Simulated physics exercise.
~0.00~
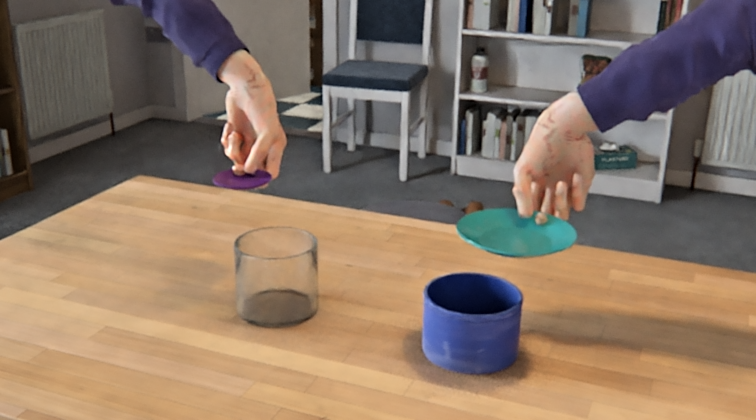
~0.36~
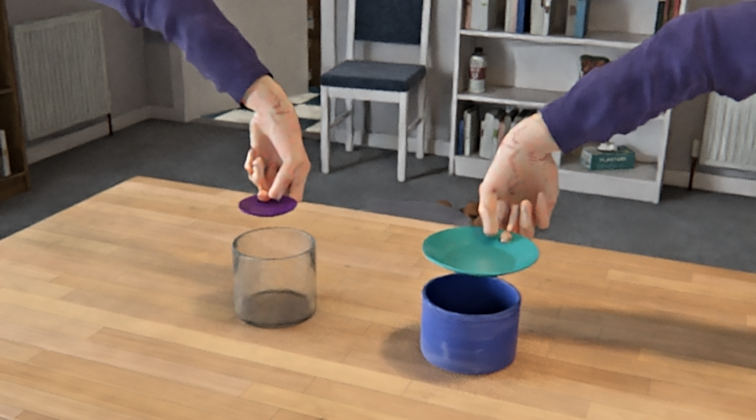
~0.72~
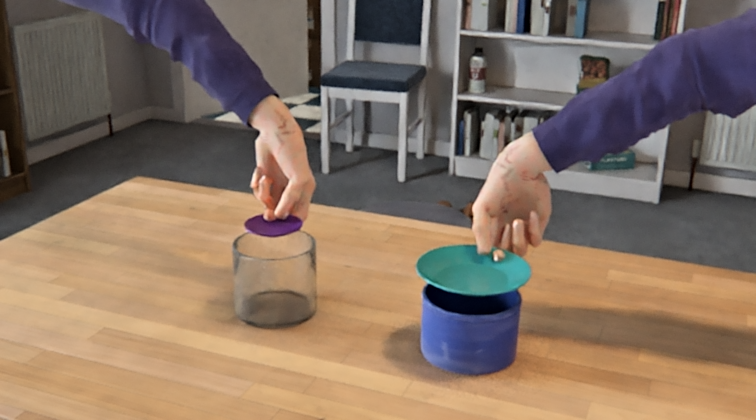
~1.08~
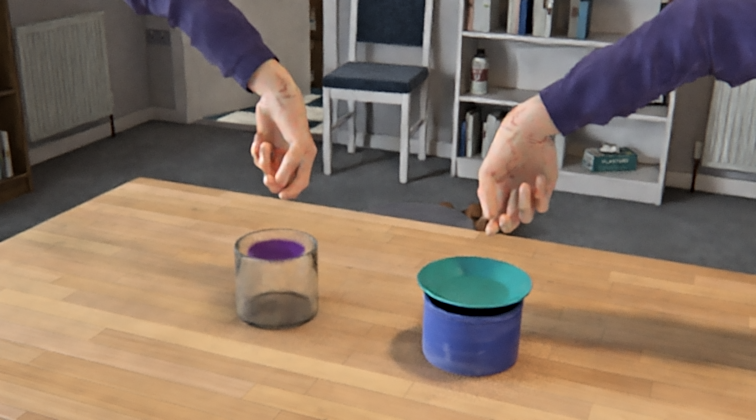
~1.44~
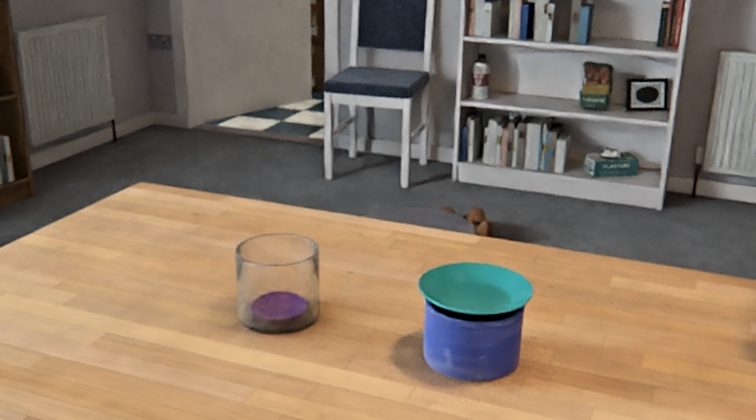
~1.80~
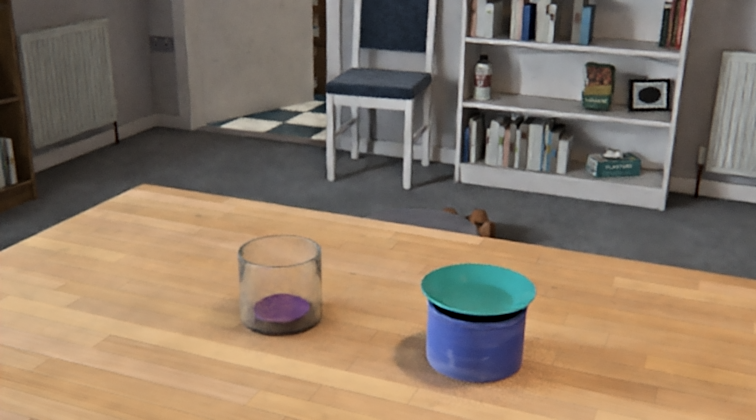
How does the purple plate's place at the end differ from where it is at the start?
At the start the purple plate is held in the air above and slightly left of the clear glass, and at the end it lies inside the glass at the bottom.
